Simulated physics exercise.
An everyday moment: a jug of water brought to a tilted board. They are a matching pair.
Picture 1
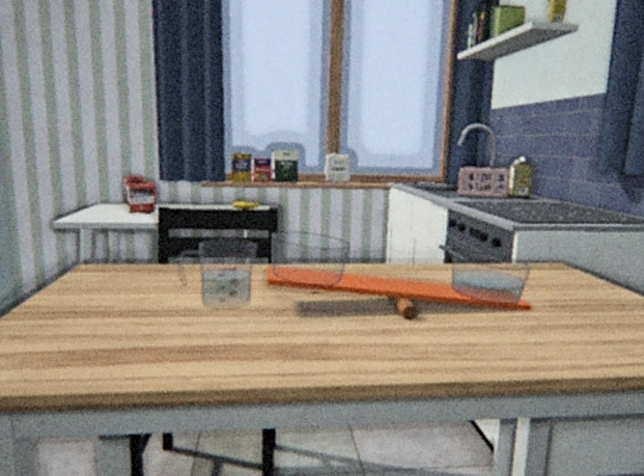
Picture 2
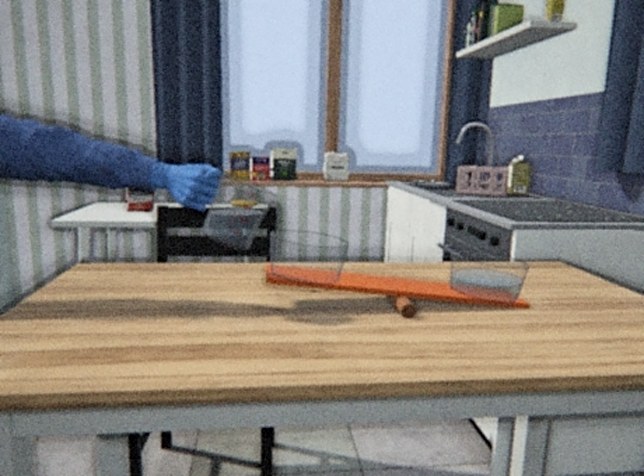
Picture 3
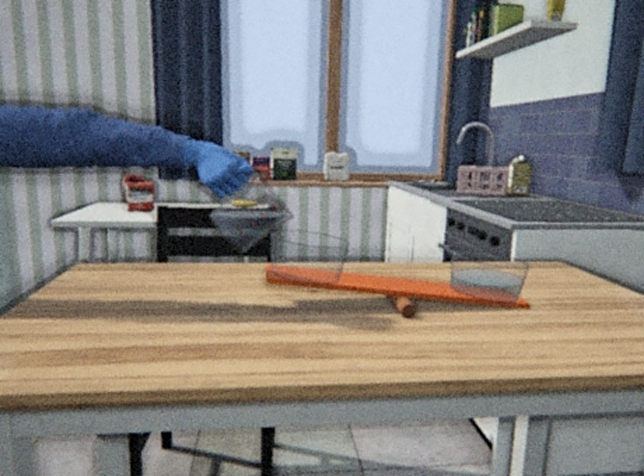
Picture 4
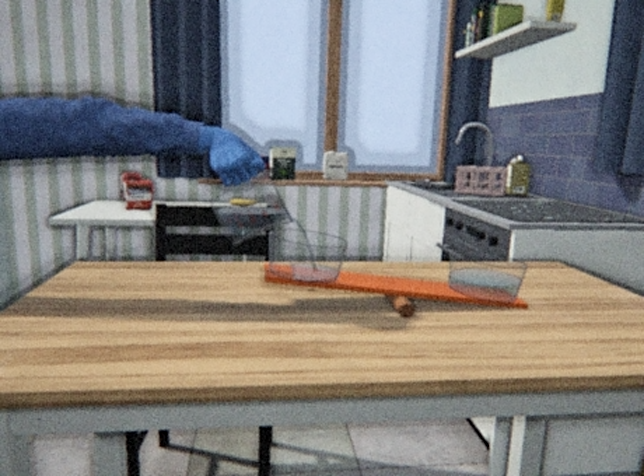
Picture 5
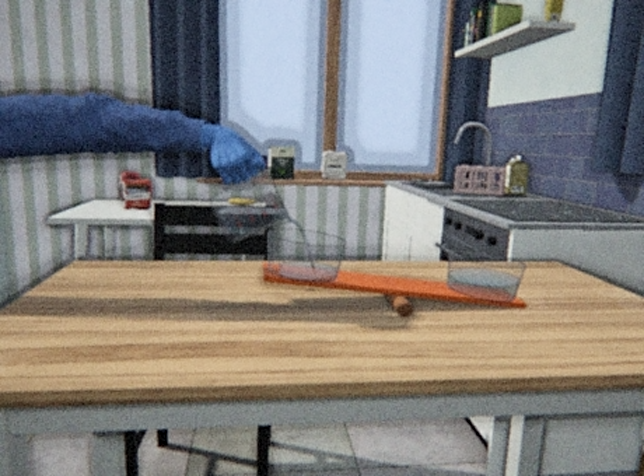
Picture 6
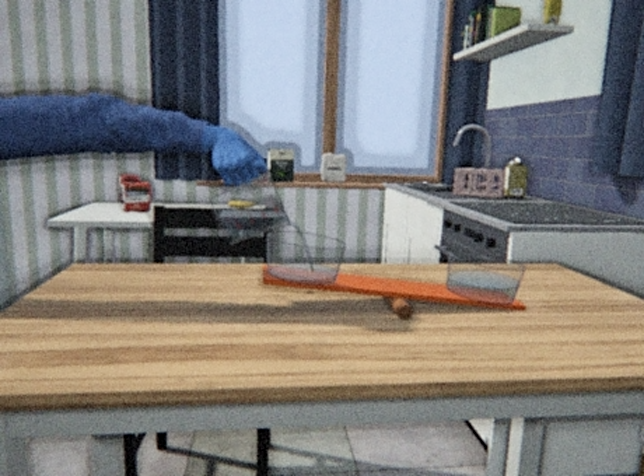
In a kitchen, a blue-gloved hand lifts a jug and pours water into the left tub.
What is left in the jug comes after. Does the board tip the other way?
In the end the board does not move.
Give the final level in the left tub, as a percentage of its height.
I make it 35 per cent.
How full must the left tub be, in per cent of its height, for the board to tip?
I make it 40 per cent.
A moment on, the left tub is about a quarter full; the board leans as before.
When it is over, the left tub is about a third full; the board leans as before.
